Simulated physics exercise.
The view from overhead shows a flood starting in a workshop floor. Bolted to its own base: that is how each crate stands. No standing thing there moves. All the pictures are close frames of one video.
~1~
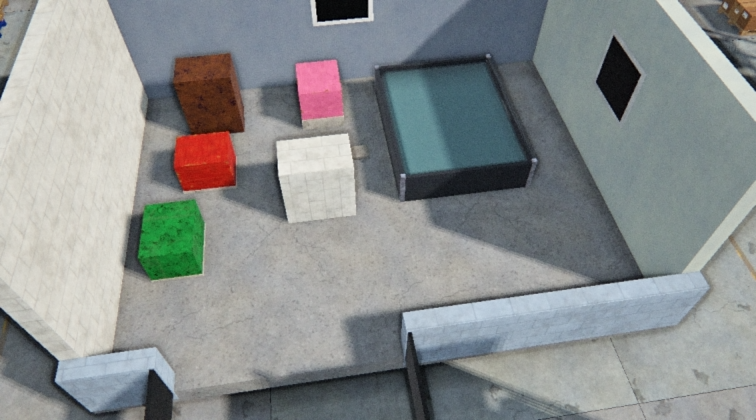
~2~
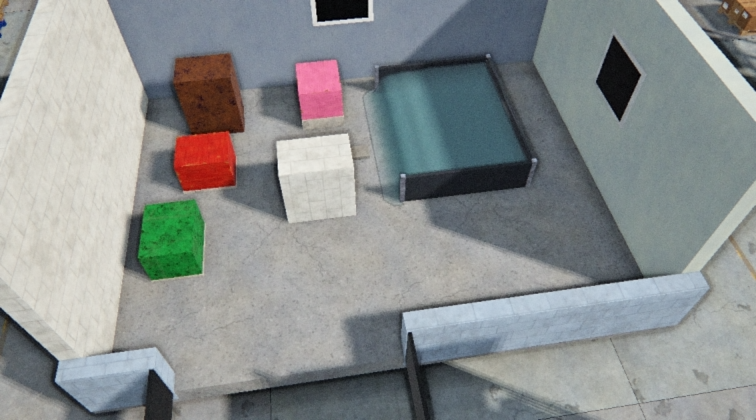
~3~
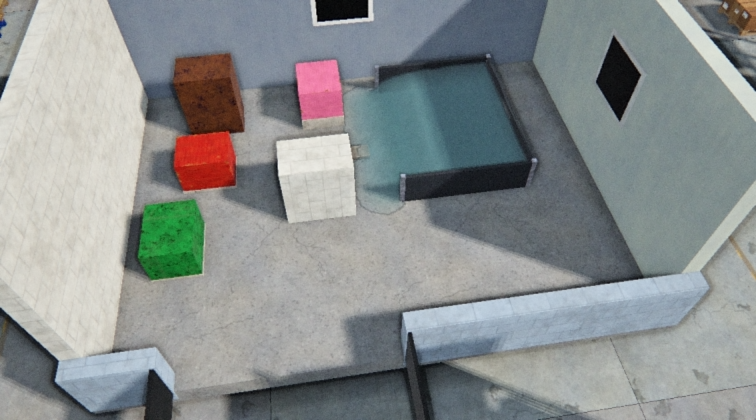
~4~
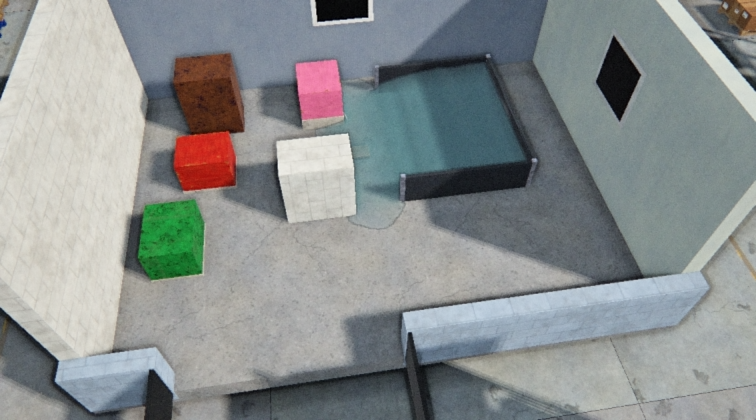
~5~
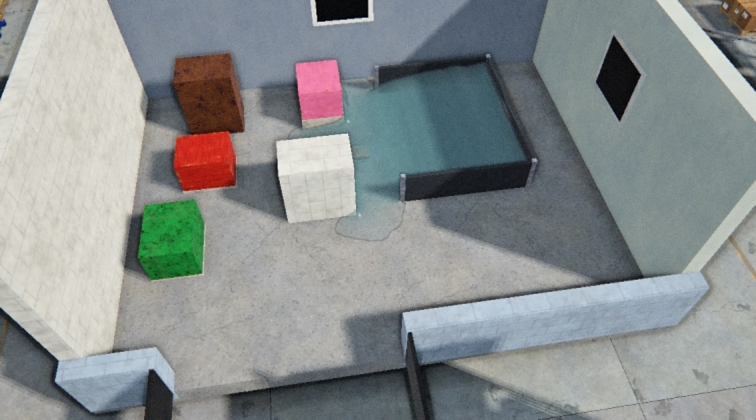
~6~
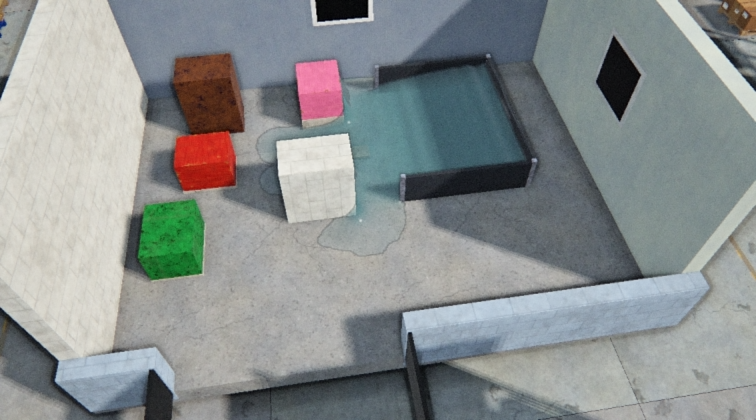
Water pours from the tank's open left side and spreads around the white and pink crates.
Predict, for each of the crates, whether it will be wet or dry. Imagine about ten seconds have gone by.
Outcome: I expect the green crate to be touched by the water, I expect the pink crate to be touched by the water, I expect the red crate to be touched by the water.
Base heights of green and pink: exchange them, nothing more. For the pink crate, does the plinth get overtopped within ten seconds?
Well, the pink crate is inundated then.
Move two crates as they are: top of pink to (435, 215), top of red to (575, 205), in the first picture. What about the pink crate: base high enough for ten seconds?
One by one: Pink crate is spared.
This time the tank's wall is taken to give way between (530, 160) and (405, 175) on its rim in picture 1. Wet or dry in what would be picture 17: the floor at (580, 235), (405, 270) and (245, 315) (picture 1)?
In the order given, the spots are swamped, swamped and not soaked.
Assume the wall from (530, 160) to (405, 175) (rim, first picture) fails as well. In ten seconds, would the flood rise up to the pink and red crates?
In short: Pink crate stays untouched; red crate gets drenched.
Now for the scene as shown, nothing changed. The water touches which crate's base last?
Last is the green-painted one.
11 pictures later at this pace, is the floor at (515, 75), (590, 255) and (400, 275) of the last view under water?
Status by point, in sequence: Unwetted; unwetted; waterlogged.
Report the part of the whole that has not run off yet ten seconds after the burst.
About 76 %.
A moment on, water covers 25 % of the floor; the green crate not reached, the pink crate water round its plinth, the red crate water round its plinth.
Next, water covers 50 % of the floor; the green crate water round its plinth, the pink crate water round its plinth, the red crate water round its plinth.
Then, water covers 65 % of the floor; the green crate water round its plinth, the pink crate water round its plinth, the red crate water round its plinth.
Later, water covers 90 % of the floor; the green crate water round its plinth, the pink crate water round its plinth, the red crate water round its plinth.
In the end, water covers 100 % of the floor; the green crate was topped, the pink crate was topped, the red crate was topped.
